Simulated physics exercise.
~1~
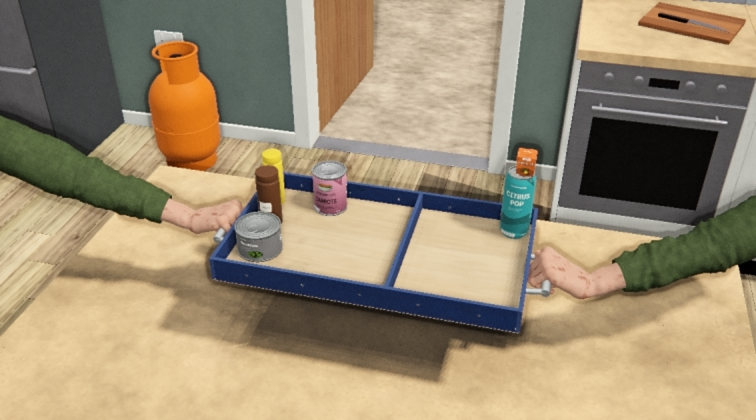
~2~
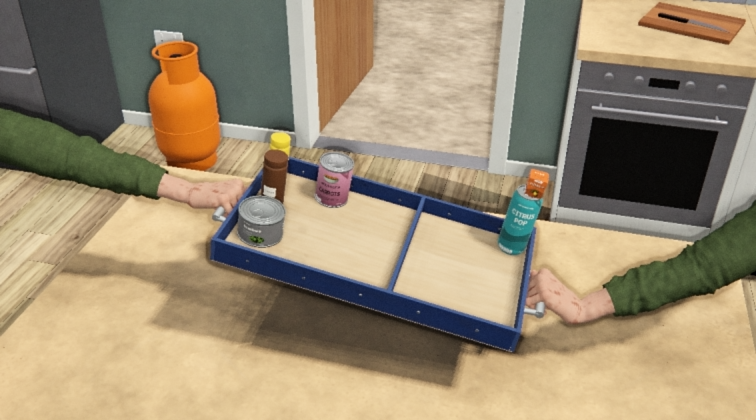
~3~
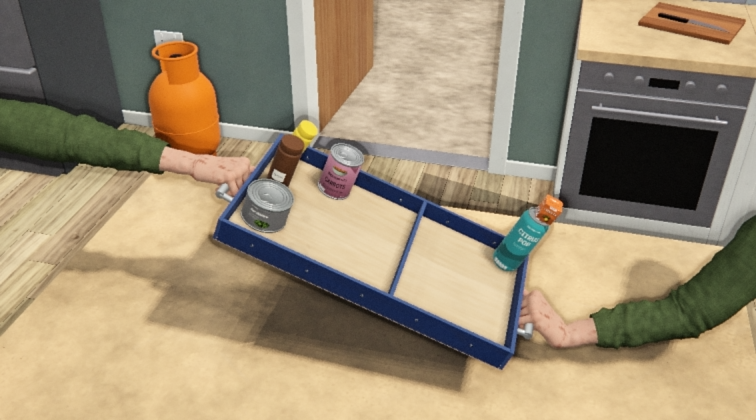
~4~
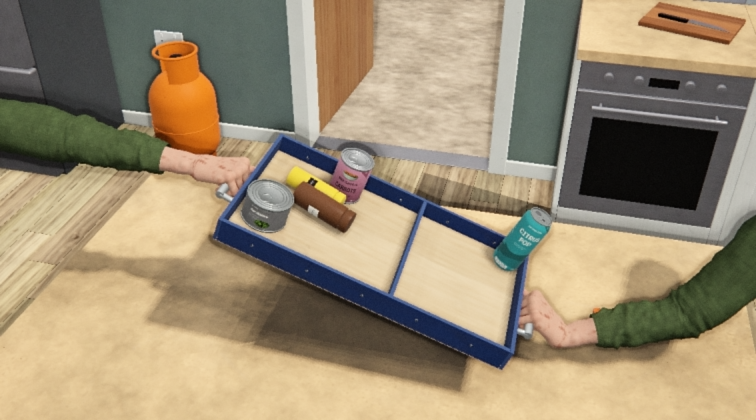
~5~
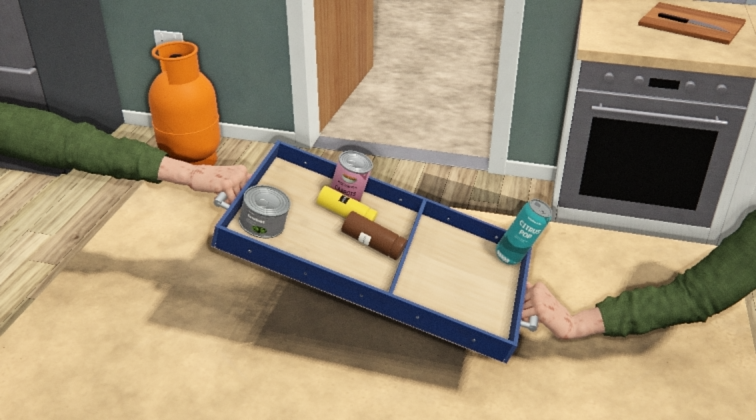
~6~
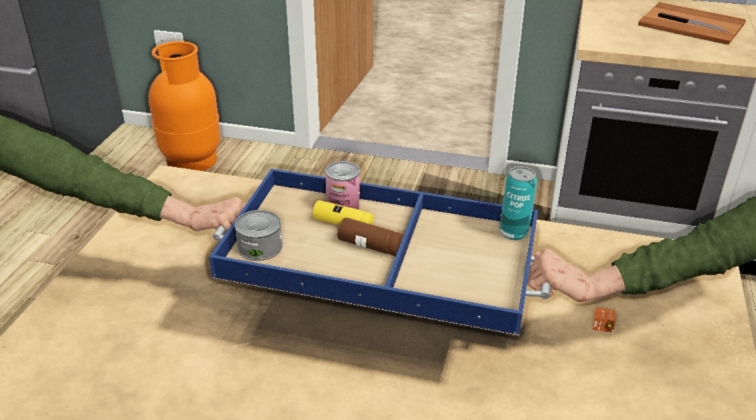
In a kitchen, two hands tipped a blue tray down to the right, toppling the brown and yellow shakers and sending a small orange carton onto the table, then levelled it with the turquoise can, pink tin and grey tub still upright.
